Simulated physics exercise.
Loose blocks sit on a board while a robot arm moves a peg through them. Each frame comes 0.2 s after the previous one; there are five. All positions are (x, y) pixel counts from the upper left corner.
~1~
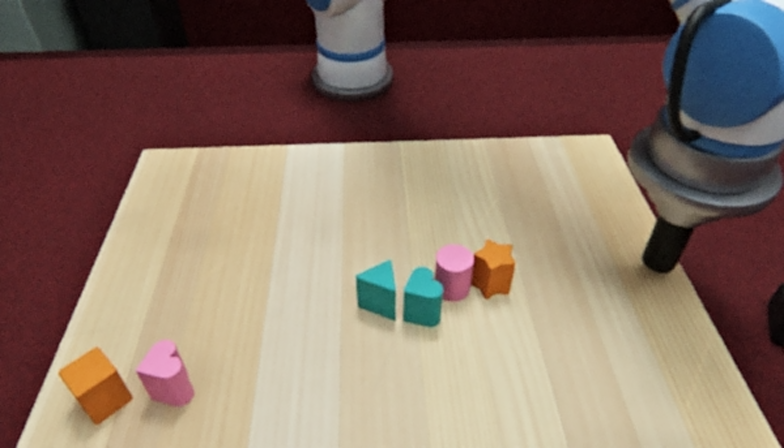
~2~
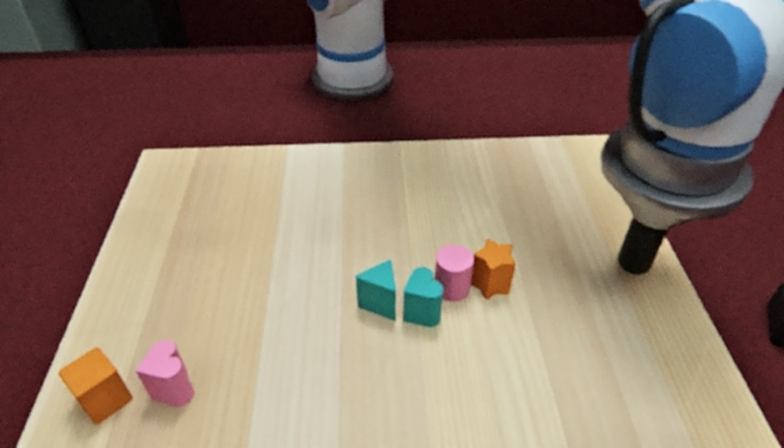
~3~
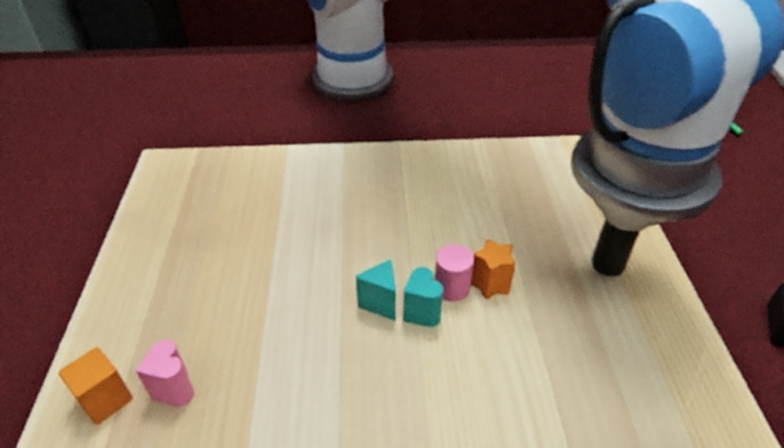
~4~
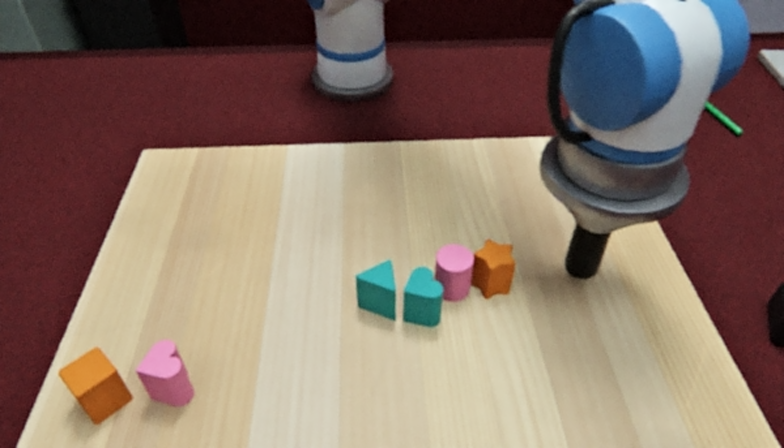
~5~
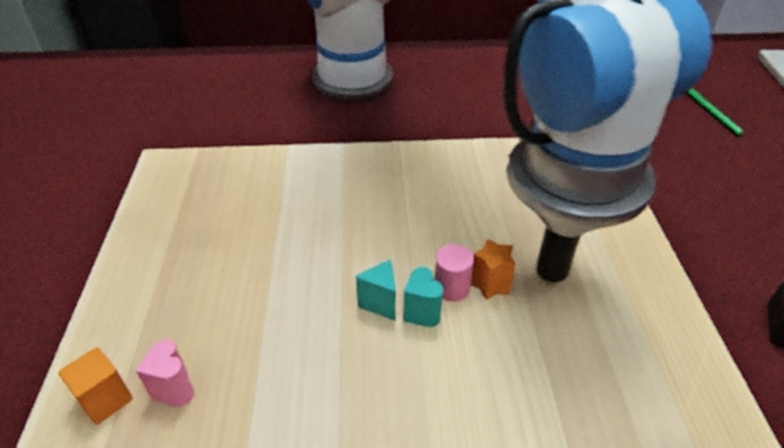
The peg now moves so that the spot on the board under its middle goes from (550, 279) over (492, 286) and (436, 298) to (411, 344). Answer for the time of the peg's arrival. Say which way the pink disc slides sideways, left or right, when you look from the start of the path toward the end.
Shifted right.
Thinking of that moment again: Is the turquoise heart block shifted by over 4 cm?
Final answer: Yes.
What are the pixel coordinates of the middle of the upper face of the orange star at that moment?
Around (416, 249).
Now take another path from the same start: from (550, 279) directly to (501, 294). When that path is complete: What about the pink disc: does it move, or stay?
It leaves its spot.
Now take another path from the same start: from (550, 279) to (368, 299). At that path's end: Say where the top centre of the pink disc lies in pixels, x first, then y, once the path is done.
The centre of its top will be at (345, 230).
What follows on the original path. One third of the way, peg (493, 278); pink disc (433, 256); orange star (465, 248), turned 15° clockwise.
Two thirds of the way, peg (436, 290); turquoise triangular block (373, 275), turned 35° anticlockwise; turquoise heart block (418, 287), turned 20° anticlockwise; pink disc (380, 246); orange star (416, 248), turned 50° clockwise.
At the end, peg (411, 336); turquoise triangular block (372, 275), turned 35° anticlockwise; turquoise heart block (383, 328); pink disc (379, 245); orange star (416, 249), turned 55° clockwise.
